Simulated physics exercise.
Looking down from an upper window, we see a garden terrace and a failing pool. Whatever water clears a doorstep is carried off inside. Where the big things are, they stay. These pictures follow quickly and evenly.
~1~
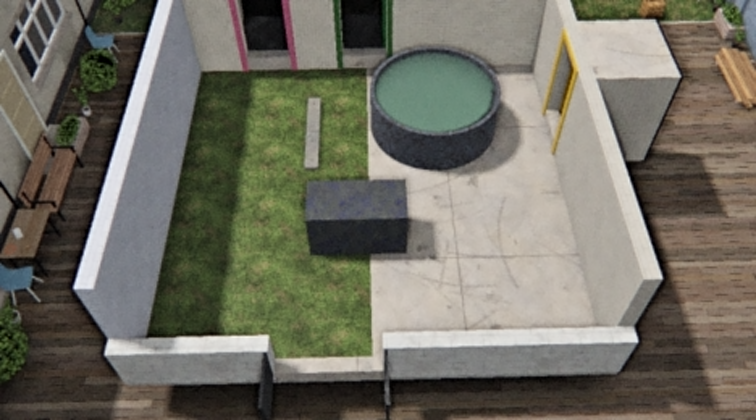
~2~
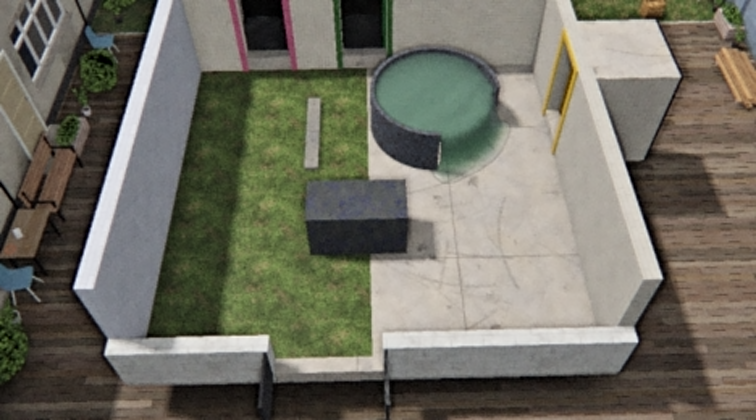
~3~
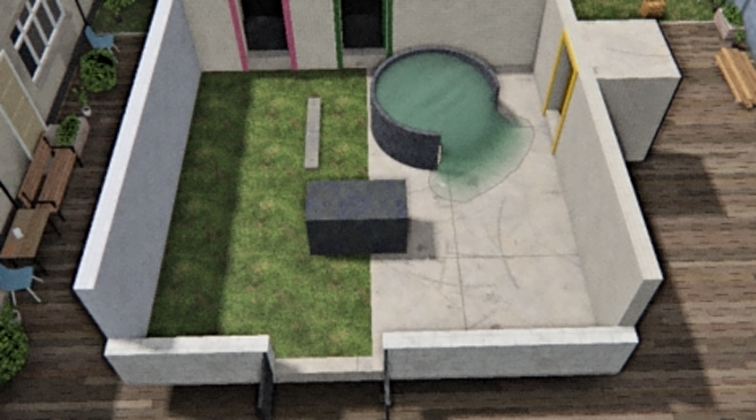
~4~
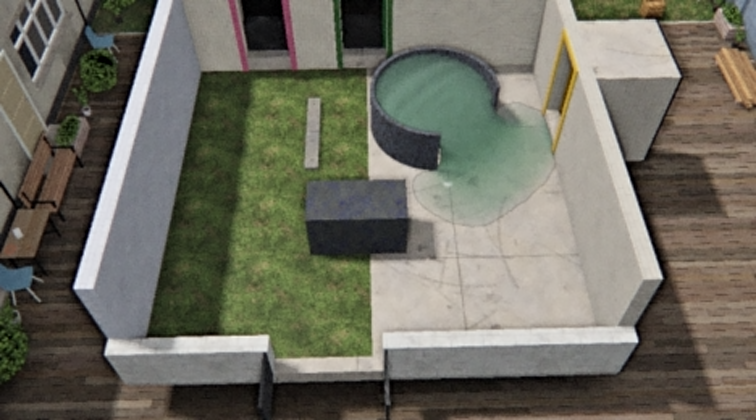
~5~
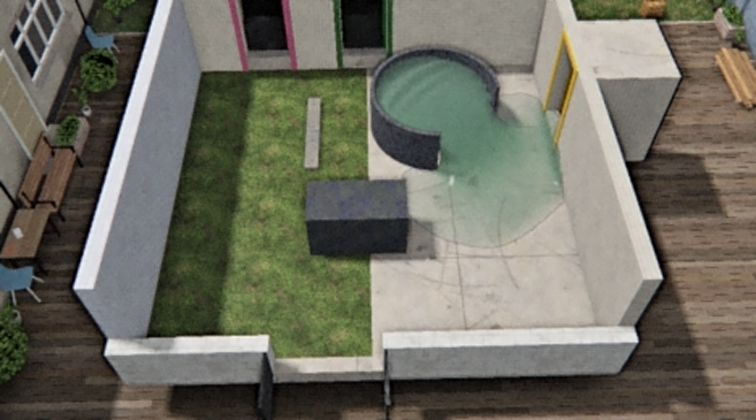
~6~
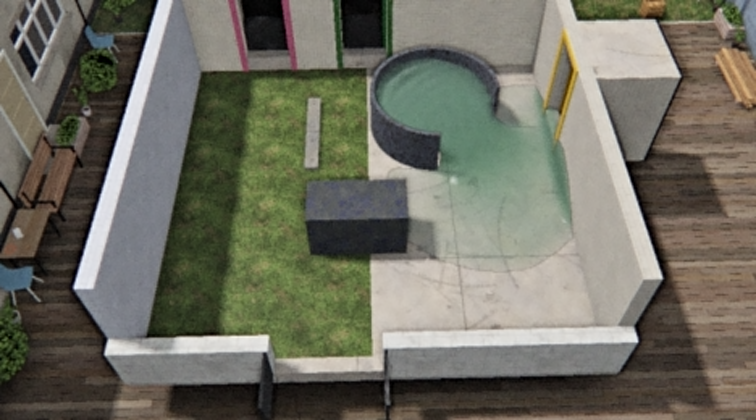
Greenish water poured out through a gap in the front right of the round, dark-walled pool and spread over the pale paving, reaching the right wall and then creeping toward the front of the terrace.
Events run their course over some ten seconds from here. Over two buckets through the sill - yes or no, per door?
Pink door - no, green door - no, yellow door - yes.
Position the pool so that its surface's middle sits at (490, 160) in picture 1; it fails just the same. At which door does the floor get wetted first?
It's the door marked yellow, as it turns out.
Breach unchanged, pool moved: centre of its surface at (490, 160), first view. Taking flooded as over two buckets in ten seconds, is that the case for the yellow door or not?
Taking them one at a time, the yellow door stays within the threshold.
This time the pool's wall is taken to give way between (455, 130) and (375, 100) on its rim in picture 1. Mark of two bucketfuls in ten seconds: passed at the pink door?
Result - the pink door misses the line.
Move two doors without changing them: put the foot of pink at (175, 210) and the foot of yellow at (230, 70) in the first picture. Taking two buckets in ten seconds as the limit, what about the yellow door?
Result: Yellow remains within bounds.
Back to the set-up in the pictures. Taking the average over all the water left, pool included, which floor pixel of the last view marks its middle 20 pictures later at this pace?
I'd put my finger on (470, 215).
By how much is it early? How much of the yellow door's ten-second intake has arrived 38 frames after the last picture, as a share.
I get 100 per cent.
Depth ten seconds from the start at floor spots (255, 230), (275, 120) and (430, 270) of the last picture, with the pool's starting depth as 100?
Going in order, roughly 10, 10 and 8 %.
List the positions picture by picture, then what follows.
Still water in the pool at (435, 92), in the first frame.
The front is at (500, 122), out from the gap at (480, 143), in the second frame.
Water pours out at (480, 144) and has run to (525, 123), in the third frame.
The front is at (542, 114), out from the gap at (479, 146), in the fourth frame.
Water pours out at (479, 147) and has run to (469, 241), in the fifth frame.
Water pours out at (479, 147) and has run to (502, 268), in the sixth frame.
A moment on, water covers 30 % of the floor; the pink door not reached, the green door not reached, the yellow door over two buckets in.
Next, water covers 35 % of the floor; the pink door not reached, the green door not reached, the yellow door far over two buckets in.
Then, water covers 50 % of the floor; the pink door not reached, the green door wet at the sill, nothing in, the yellow door far over two buckets in.
Later, water covers 75 % of the floor; the pink door wet at the sill, nothing in, the green door wet at the sill, nothing in, the yellow door far over two buckets in.
In the end, water covers 100 % of the floor; the pink door wet at the sill, nothing in, the green door wet at the sill, nothing in, the yellow door far over two buckets in.
